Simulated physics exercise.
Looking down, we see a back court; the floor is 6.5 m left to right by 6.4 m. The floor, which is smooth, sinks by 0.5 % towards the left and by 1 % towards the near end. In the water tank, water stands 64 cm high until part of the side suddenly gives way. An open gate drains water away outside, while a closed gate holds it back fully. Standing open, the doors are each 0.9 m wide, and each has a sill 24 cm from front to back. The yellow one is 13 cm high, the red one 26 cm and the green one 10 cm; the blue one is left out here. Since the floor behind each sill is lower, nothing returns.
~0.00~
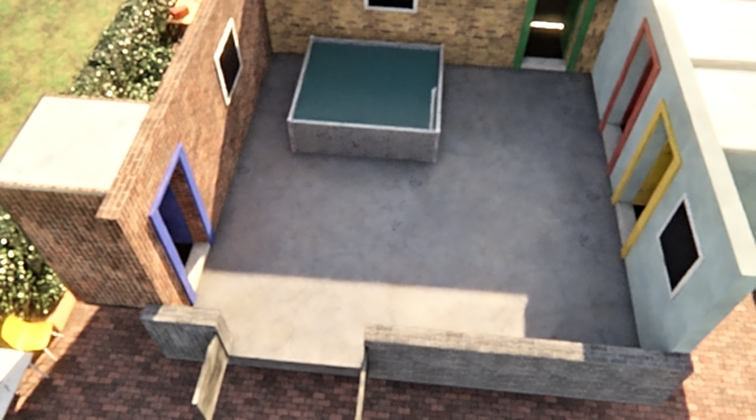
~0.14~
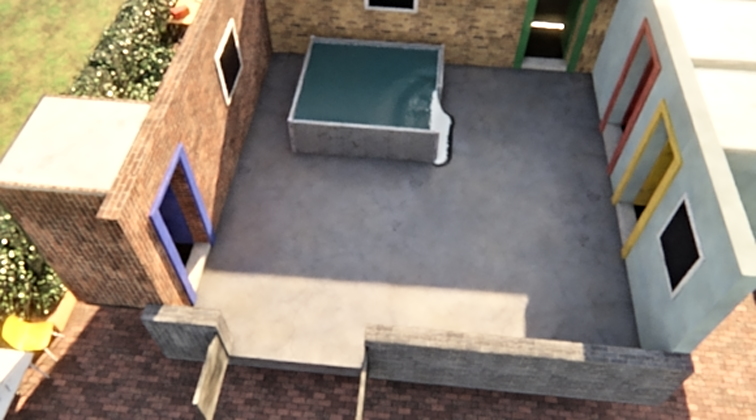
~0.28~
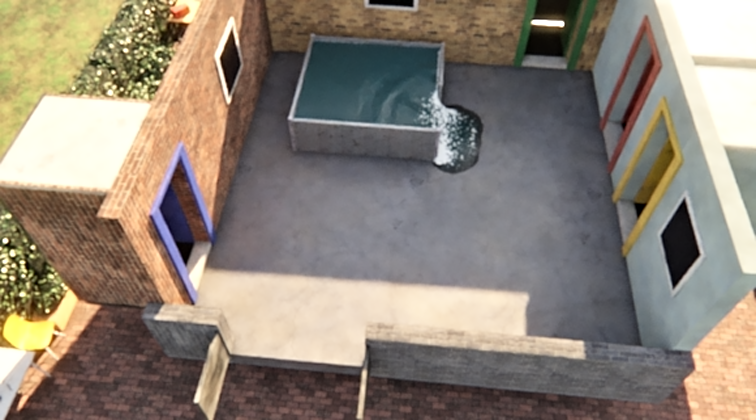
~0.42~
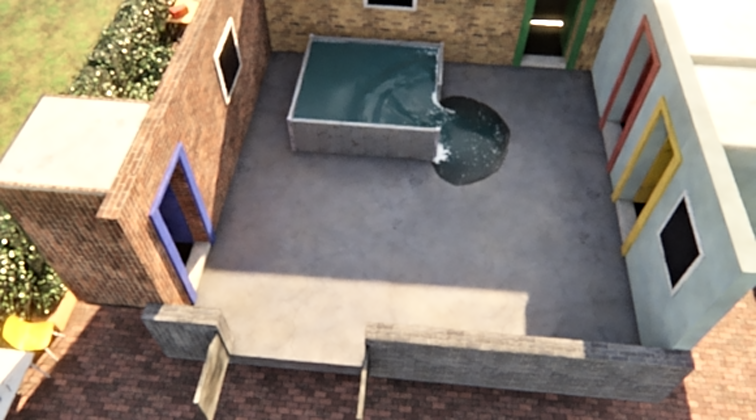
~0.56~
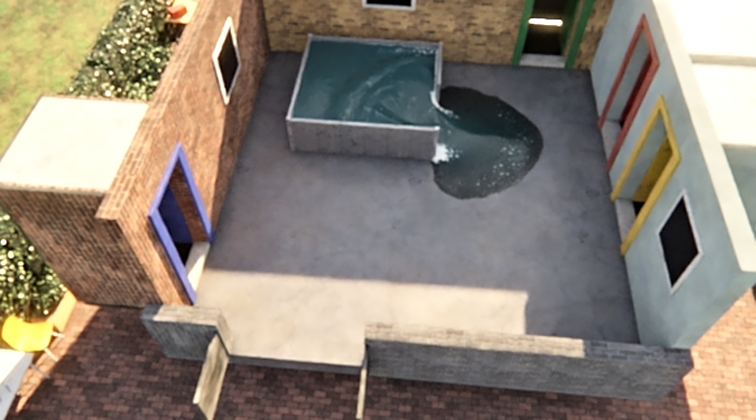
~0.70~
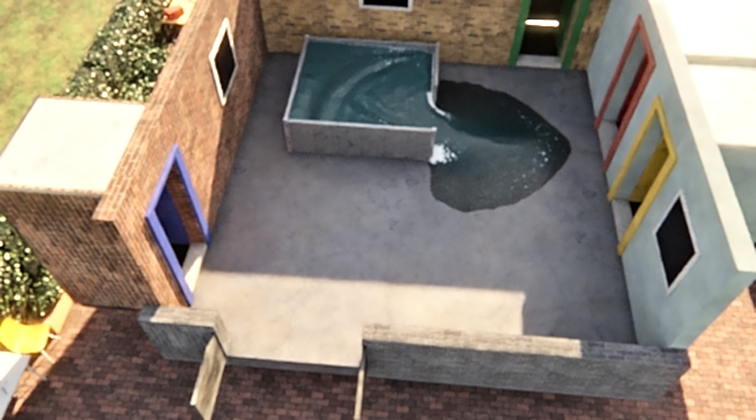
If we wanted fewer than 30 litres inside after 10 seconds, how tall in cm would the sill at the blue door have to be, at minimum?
It would need to be around 9.5 cm tall.
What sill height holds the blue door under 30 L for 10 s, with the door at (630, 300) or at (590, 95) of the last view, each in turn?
Minimums: Roughly 12.5 cm and 17 cm.
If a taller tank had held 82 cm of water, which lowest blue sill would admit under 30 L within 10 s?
Something near 13.0 cm should do.
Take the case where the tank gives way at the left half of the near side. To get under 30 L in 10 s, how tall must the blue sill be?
Then roughly 18 cm.
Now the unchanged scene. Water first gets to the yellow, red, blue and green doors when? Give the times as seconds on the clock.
Door yellow: 1.3 seconds; door red: 0.8 seconds; door blue: 5.5 seconds; door green: 1.6 seconds.
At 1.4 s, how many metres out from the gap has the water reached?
3.6 metres.
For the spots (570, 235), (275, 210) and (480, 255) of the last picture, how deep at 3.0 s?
First spot about 6 cm, second about 0 cm, third about 1 cm.
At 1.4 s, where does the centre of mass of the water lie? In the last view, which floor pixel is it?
I'd say around (400, 119).
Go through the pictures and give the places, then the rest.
The water tank at (370, 85) is whole and still, 64 cm deep; the blue door at (186, 232) is dry, in the first frame.
The gap is at (435, 129), the front 0.3 m out at (448, 155); the back of the water tank holds 64 cm, in the second frame.
Water pours out at (436, 128) and has run 0.8 m, to (478, 132); about 10 cm deep outside, 64 cm at the back, in the third frame.
The gap is at (435, 128), the front 1.3 m out at (504, 143); the back of the water tank holds 64 cm, in the fourth frame.
The gap is at (434, 128), the front 1.9 m out at (537, 149); the back of the water tank holds 64 cm, in the fifth frame.
Water pours out at (431, 128) and has run 2.4 m, to (565, 152); about 5 cm deep outside, 65 cm at the back; the blue door at (183, 233), 4.7 m from the gap, is still 4.2 m from the nearest water, in the sixth frame.
After 1.4 s water covers 30 % of the floor, deepest (36 cm) near (440, 149); it has not reached the blue door.
After 3.0 s water covers 40 % of the floor, deepest (34 cm) near (643, 374); it has not reached the blue door.
After 10.0 s water covers 95 % of the floor, deepest (16 cm) near (617, 371); 14 cm at the blue door, 37 litres in over its 9 cm sill.
At the blue door as built, the water arrived by 5.6 s and peaked near 14 cm at 9.8 s.
With a sill of 7.5 cm, 62 litres would have come in within the 10 s; with 10.5 cm, 18 litres. So under 30 litres takes about 9.5 cm.
